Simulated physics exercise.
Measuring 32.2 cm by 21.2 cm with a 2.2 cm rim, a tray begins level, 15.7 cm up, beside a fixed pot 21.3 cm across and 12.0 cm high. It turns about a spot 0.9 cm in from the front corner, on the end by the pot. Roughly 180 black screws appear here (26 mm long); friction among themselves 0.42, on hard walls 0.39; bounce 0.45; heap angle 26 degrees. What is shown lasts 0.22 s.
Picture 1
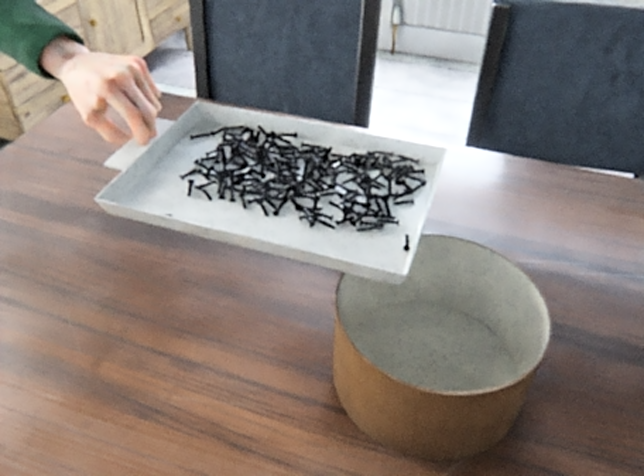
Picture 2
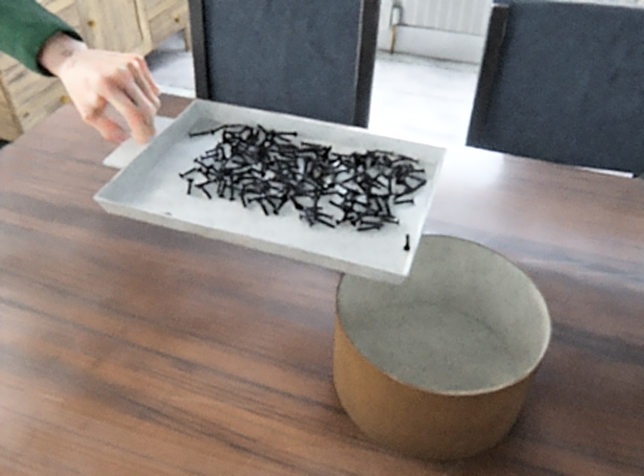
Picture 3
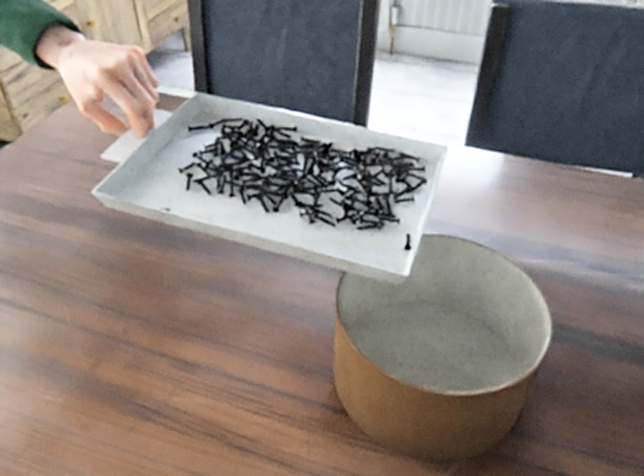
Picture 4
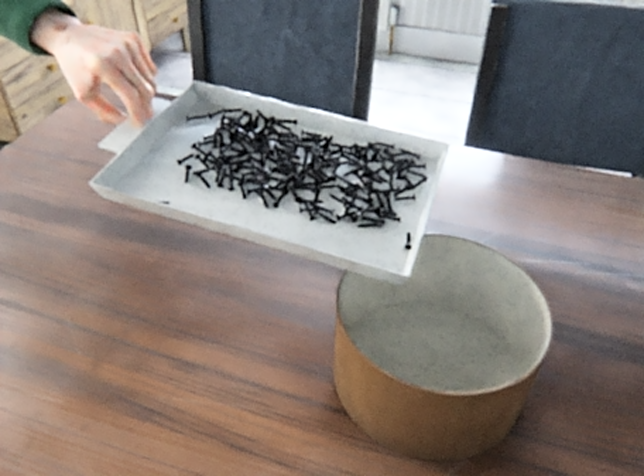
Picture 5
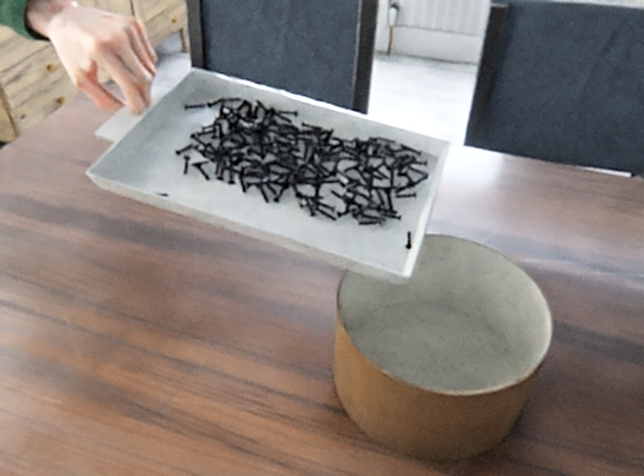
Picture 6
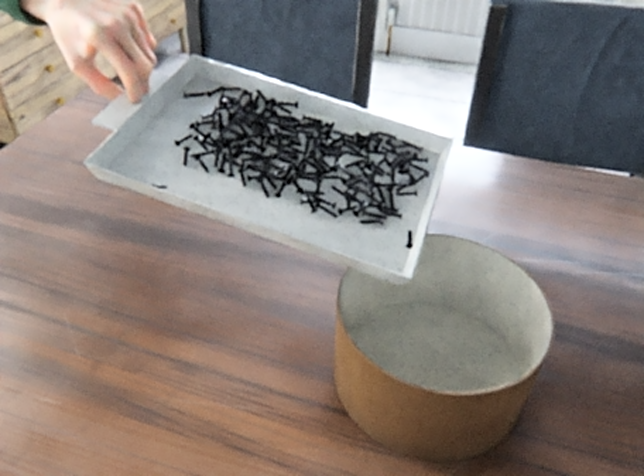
A pale, shallow tray scattered with small black screws sits above a dark wooden table, seen from a fixed viewpoint looking down at an angle. A round brown pot with a grey inside stands below the tray's right end, with dark chairs behind and a green-sleeved hand at the upper left. The hand slowly raises the tray's left end, tilting it gently rightward, while the screws barely shift and the pot stays still.
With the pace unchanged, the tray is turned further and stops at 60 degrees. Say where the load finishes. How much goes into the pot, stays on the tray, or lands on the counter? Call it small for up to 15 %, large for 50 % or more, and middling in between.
Pot - middling, tray - large, counter - small.
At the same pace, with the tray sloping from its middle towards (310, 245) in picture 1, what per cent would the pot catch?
Roughly 40 percent of them.
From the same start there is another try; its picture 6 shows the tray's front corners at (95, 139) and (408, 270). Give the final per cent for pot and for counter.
Pot: 45, counter: 20.
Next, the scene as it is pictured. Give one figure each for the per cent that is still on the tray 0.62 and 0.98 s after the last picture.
Earlier moment 100, later moment 60.
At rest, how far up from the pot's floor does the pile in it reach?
I'd say near 1.5 centimetres.
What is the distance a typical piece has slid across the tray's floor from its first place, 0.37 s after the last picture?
About 3 cm.
Then, 0.37 s after the last picture, tilt 34 degrees; the tray holds 100 %, the pot 0 %.
Then, 0.62 s after the last picture, tilt 50 degrees; the tray holds 100 %, the pot 0 %.
Then, 0.98 s after the last picture, tilt 60 degrees; the tray holds 60 %, the pot 40 %.
In the end, pot 40 %, tray 60 %, counter 0 %.
